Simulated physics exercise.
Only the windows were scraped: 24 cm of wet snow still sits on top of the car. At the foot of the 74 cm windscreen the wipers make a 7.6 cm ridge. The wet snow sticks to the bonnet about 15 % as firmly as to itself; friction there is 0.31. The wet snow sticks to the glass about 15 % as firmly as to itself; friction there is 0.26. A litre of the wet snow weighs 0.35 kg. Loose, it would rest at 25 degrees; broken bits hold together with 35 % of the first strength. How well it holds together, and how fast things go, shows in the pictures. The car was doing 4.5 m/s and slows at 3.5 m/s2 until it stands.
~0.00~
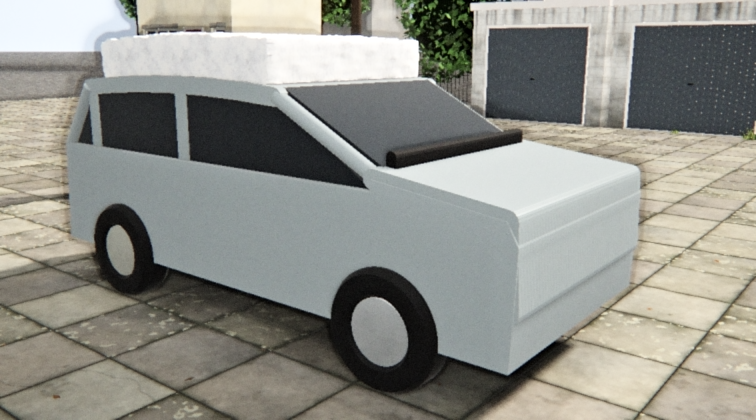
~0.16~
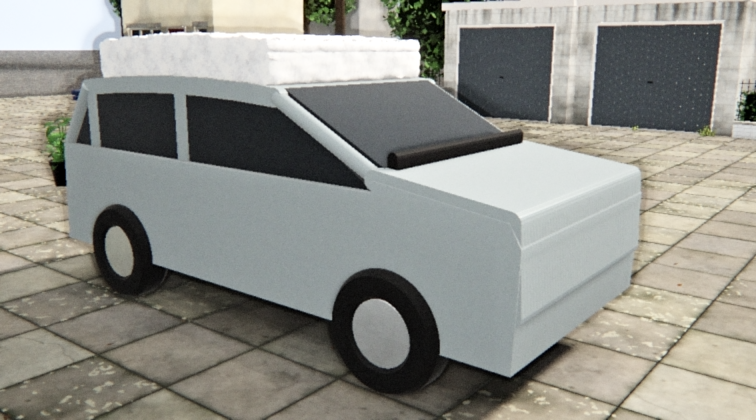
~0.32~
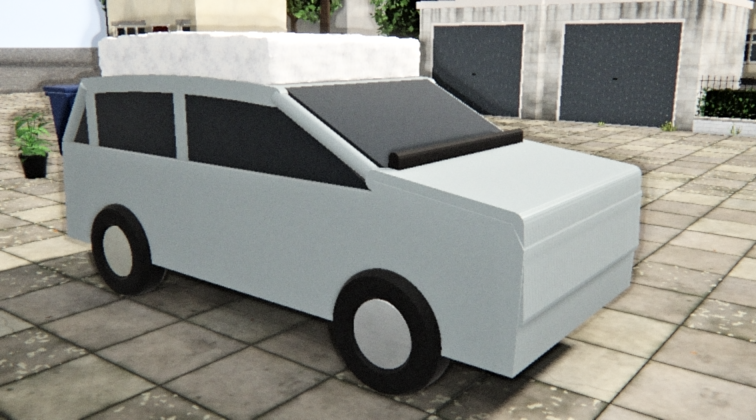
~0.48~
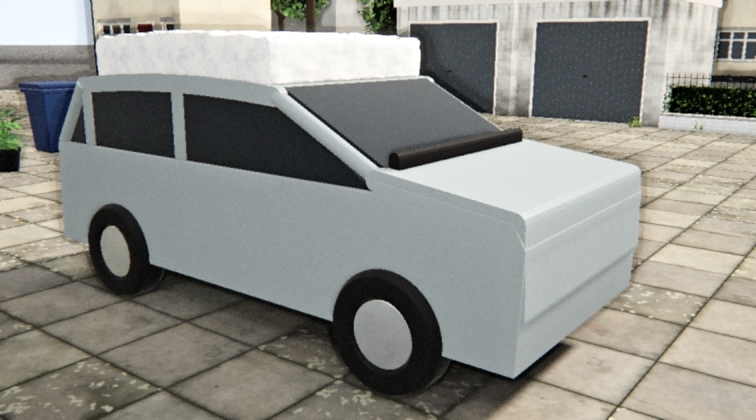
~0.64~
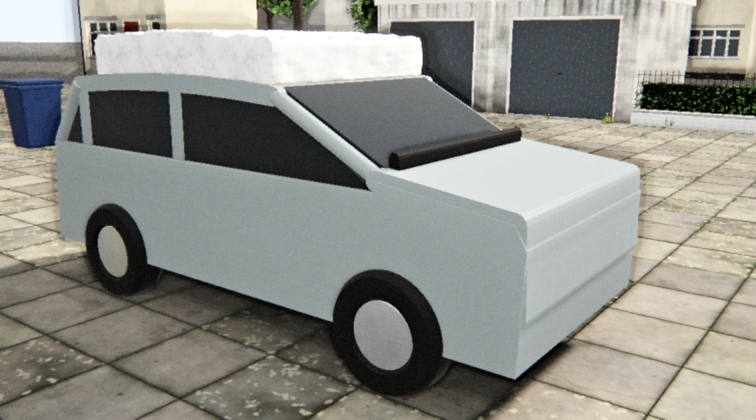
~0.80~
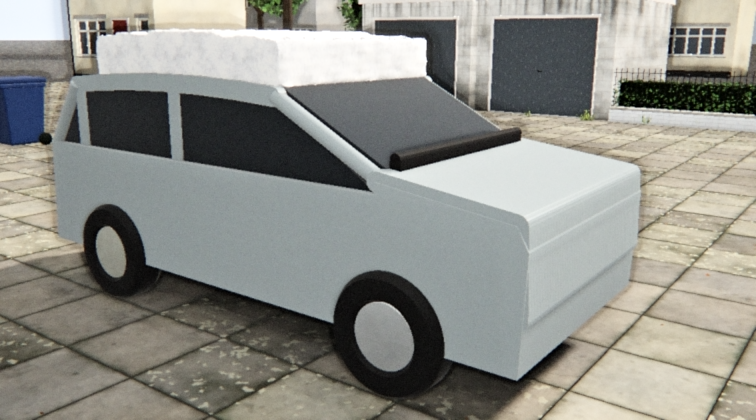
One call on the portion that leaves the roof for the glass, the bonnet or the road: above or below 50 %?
Expect below 50 %.
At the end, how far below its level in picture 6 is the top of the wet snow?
Some 0 cm.
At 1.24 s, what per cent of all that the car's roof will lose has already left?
About 40 %.
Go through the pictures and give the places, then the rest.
In the first frame, front end of the wet snow at (268, 81).
In the second frame, front end of the wet snow at (268, 82).
In the third frame, front end of the wet snow at (269, 81), its middle shifted 5 mm.
In the fourth frame, front end of the wet snow at (270, 73), its middle shifted 1.6 cm.
In the fifth frame, front end of the wet snow at (272, 73), its middle shifted 4.0 cm.
In the sixth frame, front end of the wet snow at (277, 44), its middle shifted 8.2 cm.
By 1.24 s, 84 % of the snow is on the roof, 16 % on the glass, none on the bonnet and none has gone off the nose.
By 1.75 s, 61 % of the snow is on the roof, 30 % on the glass, 10 % on the bonnet and none has gone off the nose.
By 2.27 s, 60 % of the snow is on the roof, 23 % on the glass, 14 % on the bonnet and 3 % has gone off the nose.
By 2.79 s, 60 % of the snow is on the roof, 23 % on the glass, 13 % on the bonnet and 3 % has gone off the nose.
By 3.40 s, at the end, 60 % of the snow is on the roof, 23 % on the glass, 13 % on the bonnet and 3 % has gone off the nose.
